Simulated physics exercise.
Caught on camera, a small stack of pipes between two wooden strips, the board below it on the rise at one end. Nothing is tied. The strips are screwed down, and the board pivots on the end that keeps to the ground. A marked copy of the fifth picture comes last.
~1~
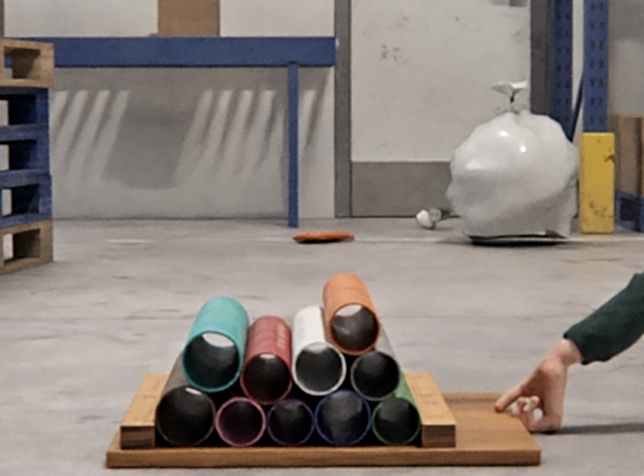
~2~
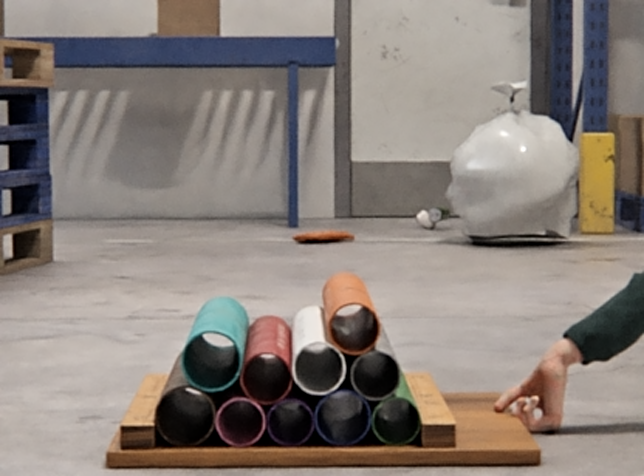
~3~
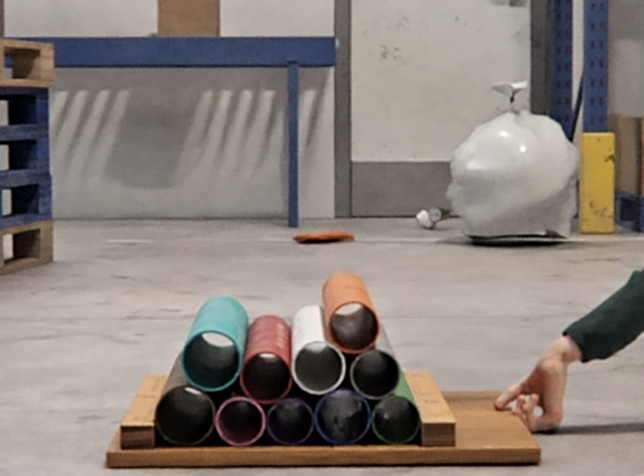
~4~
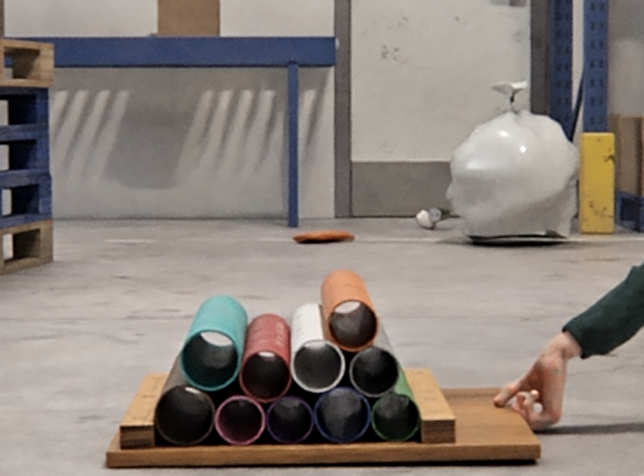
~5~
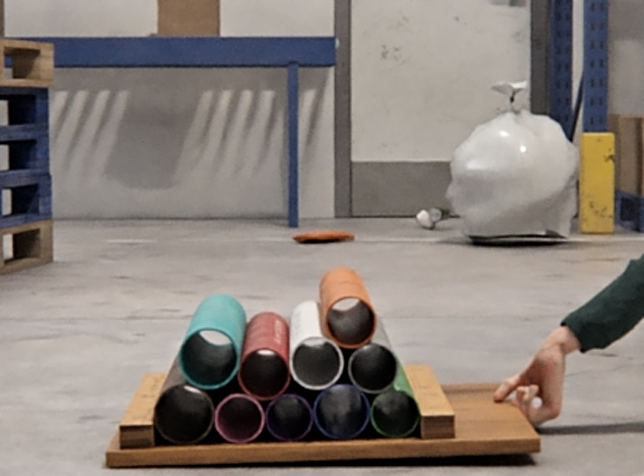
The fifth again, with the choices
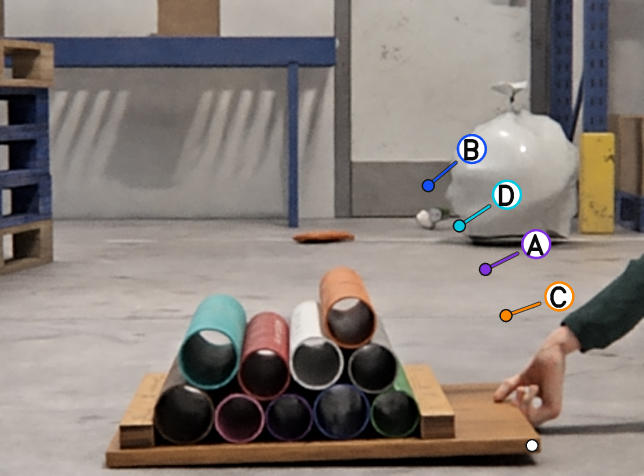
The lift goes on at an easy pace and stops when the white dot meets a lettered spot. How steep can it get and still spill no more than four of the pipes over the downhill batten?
Up to D.
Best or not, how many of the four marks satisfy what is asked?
The number is three.
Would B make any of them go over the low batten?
At B: Yes.
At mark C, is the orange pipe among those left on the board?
Yes.
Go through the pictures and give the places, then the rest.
Turquoise pipe (212, 361); grey pipe (376, 375); white pipe (319, 368), in the first frame.
White pipe (319, 368); orange pipe (354, 328), in the second frame.
Board (321, 414); pink pipe (240, 421), in the third frame.
Board (321, 412); brown pipe (185, 415); pink pipe (240, 420), in the fourth frame.
Board (320, 410); brown pipe (184, 414); pink pipe (240, 418), in the fifth frame.
On the marked copy, A at (486, 270); B at (428, 185); C at (506, 315); D at (460, 226); the white dot at (532, 446).
Following D. Soon after the start, board at 19°.
Later, board at 33°.
In the end, board at 33°, four over the low batten (red, turquoise, white, orange).
As for the rest, A four over the low batten (red, turquoise, white, orange); B five over the low batten; C two over the low batten (red, turquoise).
